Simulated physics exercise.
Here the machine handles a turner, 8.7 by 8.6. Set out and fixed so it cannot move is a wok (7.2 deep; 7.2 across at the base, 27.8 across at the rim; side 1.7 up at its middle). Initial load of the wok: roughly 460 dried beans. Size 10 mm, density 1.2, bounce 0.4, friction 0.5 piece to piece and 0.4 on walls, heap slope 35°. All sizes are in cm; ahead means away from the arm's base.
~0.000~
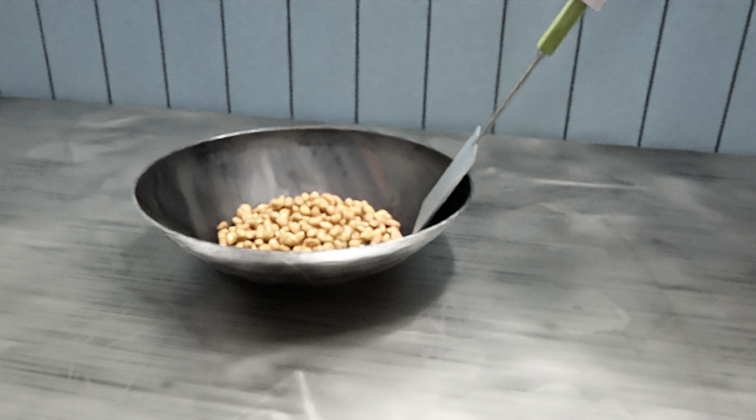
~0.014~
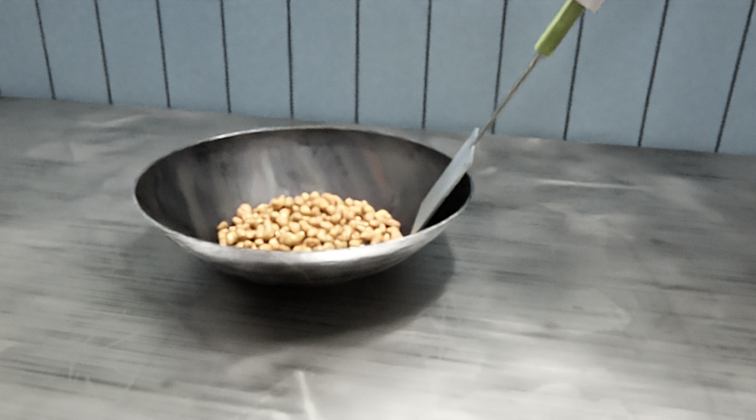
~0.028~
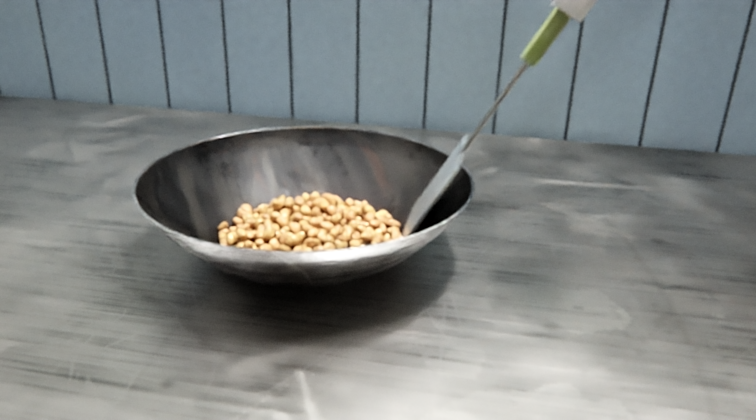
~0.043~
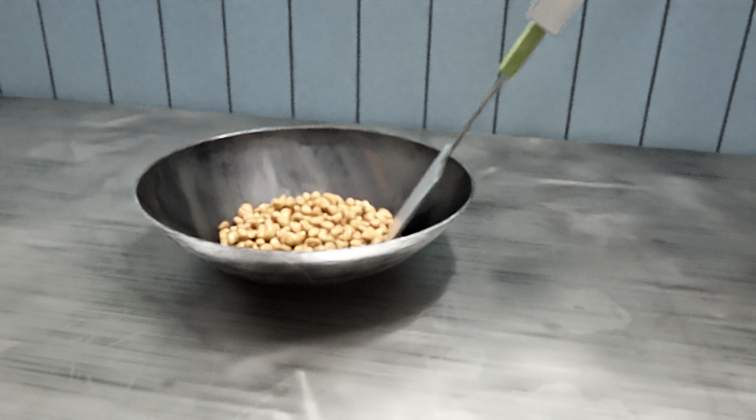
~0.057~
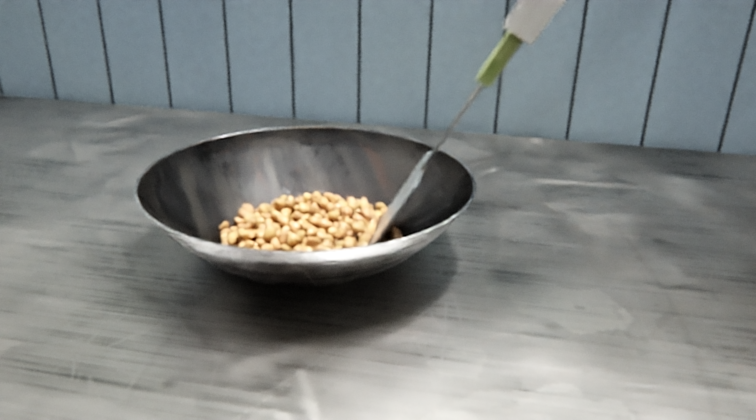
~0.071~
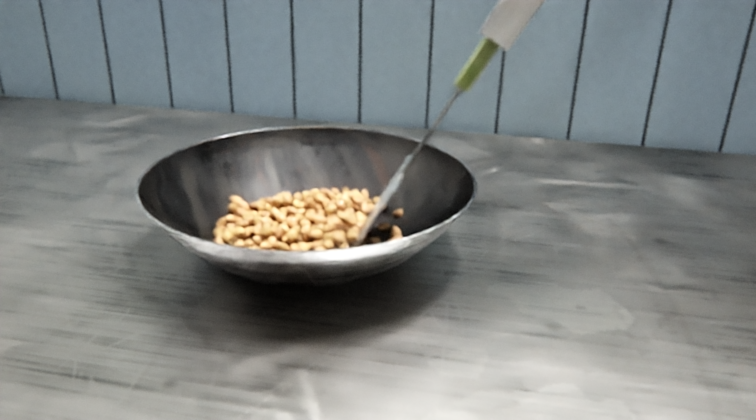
A dark metal wok holding a heap of tan dried beans sits on a streaked grey tabletop before a pale blue panelled wall, seen from the front and slightly above. A turner with a flat grey blade and green-and-white handle slants in from the upper right. The turner slides leftward into the beans, pushing them slightly left and baring dark metal behind it, while the camera stays practically still.
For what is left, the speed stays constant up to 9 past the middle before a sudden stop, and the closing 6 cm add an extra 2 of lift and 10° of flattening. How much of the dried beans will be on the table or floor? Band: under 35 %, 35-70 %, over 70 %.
35-70 %.
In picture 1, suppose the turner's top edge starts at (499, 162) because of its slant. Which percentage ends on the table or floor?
Near 45 in a hundred.
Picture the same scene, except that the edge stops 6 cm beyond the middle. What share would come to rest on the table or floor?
My guess would be around 15 per cent.
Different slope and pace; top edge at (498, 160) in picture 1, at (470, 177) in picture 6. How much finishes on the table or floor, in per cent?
Near 5 in a hundred.
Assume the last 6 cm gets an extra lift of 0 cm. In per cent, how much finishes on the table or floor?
About 50 %.
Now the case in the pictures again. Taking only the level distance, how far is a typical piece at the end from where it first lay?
Roughly 9 cm.
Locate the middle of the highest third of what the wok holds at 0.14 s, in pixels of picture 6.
Around (231, 194).
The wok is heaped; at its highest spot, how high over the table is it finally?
Close to 7.5 centimetres high.
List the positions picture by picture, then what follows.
In the first picture, turner top edge at (477, 142), sloping 60°; upper third of the load around (309, 228), from x 220 to 395, top at y 195; 464 in the wok.
In the second picture, turner top edge at (475, 143), sloping 60°; upper third of the load around (309, 228), from x 220 to 395, top at y 195.
In the third picture, turner top edge at (463, 151), sloping 60°; upper third of the load around (310, 227), from x 220 to 395, top at y 195.
In the fourth picture, turner top edge at (443, 161), sloping 60°; upper third of the load around (310, 227), from x 225 to 395, top at y 195.
In the fifth picture, turner top edge at (423, 168), sloping 60°; upper third of the load around (314, 224), from x 225 to 395, top at y 195.
In the sixth picture, turner top edge at (404, 171), sloping 60°; upper third of the load around (312, 219), from x 220 to 400, top at y 190; 464 in the wok.
By 0.11 s, sloping 60°, highest piece 8 above the table; 464 in the wok.
By 0.14 s, sloping 57°, highest piece 9 above the table; 464 in the wok.
By 0.36 s, sloping 50°, highest piece 21 above the table; 254 in the wok, 45 on the table or floor, 165 on the blade or in flight.
By 1.41 s, sloping 50°, highest piece 8 above the table; 253 in the wok, 211 on the table or floor.
Final count, 253 in the wok, 211 on the table or floor. That is 45 % on the table or floor.
